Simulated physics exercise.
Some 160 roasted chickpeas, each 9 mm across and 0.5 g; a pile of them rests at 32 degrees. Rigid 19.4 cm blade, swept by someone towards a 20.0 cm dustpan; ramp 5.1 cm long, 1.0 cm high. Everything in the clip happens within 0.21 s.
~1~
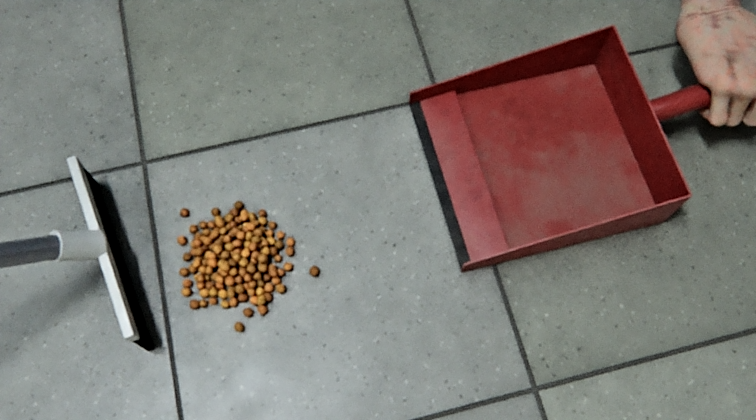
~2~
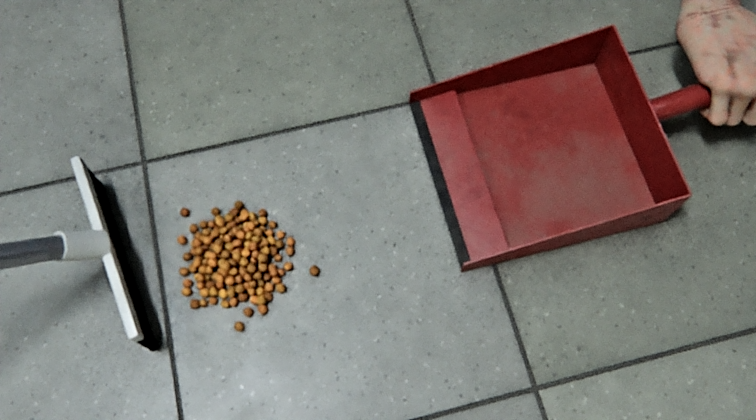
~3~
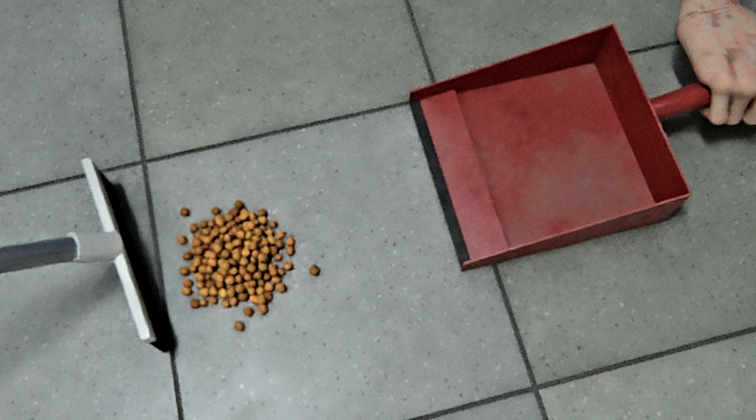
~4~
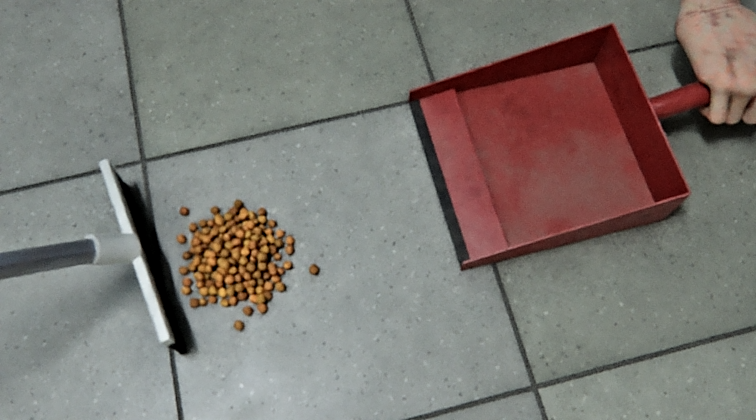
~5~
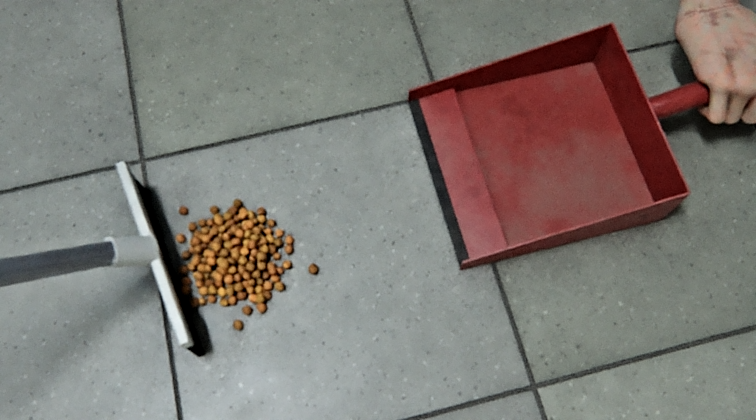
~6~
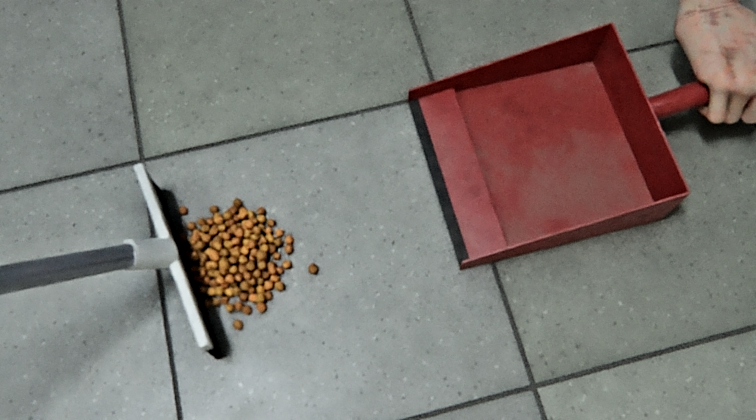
A hand held a red dustpan still on the gray tiled floor while a white-edged blade slid slowly in from the left, reaching a pile of small round brown pieces and nudging its near edge.
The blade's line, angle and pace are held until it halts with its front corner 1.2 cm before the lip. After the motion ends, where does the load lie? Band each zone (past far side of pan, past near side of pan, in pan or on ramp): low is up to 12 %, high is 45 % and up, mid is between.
Far side low, near side mid, pan low.
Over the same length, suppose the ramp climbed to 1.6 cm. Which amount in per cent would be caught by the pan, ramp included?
Then around 0 percent, ramp counted.
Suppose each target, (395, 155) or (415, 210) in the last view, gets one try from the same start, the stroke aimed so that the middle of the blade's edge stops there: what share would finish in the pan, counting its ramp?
I'd expect around 35 percent, then around 30 percent.
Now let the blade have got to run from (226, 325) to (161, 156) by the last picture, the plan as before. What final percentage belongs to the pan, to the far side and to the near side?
Final per cent - pan 25, far 0, near 15.
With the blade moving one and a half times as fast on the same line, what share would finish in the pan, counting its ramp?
In that case roughly 5 percent.
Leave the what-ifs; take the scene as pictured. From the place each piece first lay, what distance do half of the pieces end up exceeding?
Roughly 20 cm.
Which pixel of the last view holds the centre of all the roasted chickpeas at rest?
Somewhere around (425, 229) in the final frame.
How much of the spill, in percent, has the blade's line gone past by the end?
Estimate: About 30 %.
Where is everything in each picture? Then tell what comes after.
In the first picture, blade from (132, 335) to (77, 165), moved 0.0 cm, 0 of the pieces shifted so far; middle of the pieces at (238, 262); pan at (549, 157).
In the second picture, blade from (136, 336) to (80, 166), moved 0.4 cm, 0 of the pieces shifted so far; middle of the pieces at (238, 261).
In the third picture, blade from (149, 337) to (91, 167), moved 1.5 cm, 0 of the pieces shifted so far; middle of the pieces at (238, 261).
In the fourth picture, blade from (168, 339) to (108, 169), moved 3.3 cm, 0 of the pieces shifted so far; middle of the pieces at (238, 260).
In the fifth picture, blade from (186, 342) to (125, 171), moved 5.1 cm, 0 of the pieces shifted so far; middle of the pieces at (237, 260).
In the sixth picture, blade from (206, 345) to (143, 173), moved 6.9 cm, 26 of the pieces shifted so far; middle of the pieces at (238, 259); pan at (548, 154).
Then, 0.30 s after the last picture, middle of the blade 15 cm from the lip; 0 % over the lip, far side 0 %, near side 15 %.
Then, 0.49 s after the last picture, middle of the blade 7 cm from the lip; 0 % over the lip, far side 0 %, near side 25 %.
Then, 0.80 s after the last picture, middle of the blade 3 cm from the lip; 0 % over the lip, far side 0 %, near side 30 %.
In the end, far side 0 %, near side 30 %, pan 0 %, in front of the lip or behind the blade 70 %.
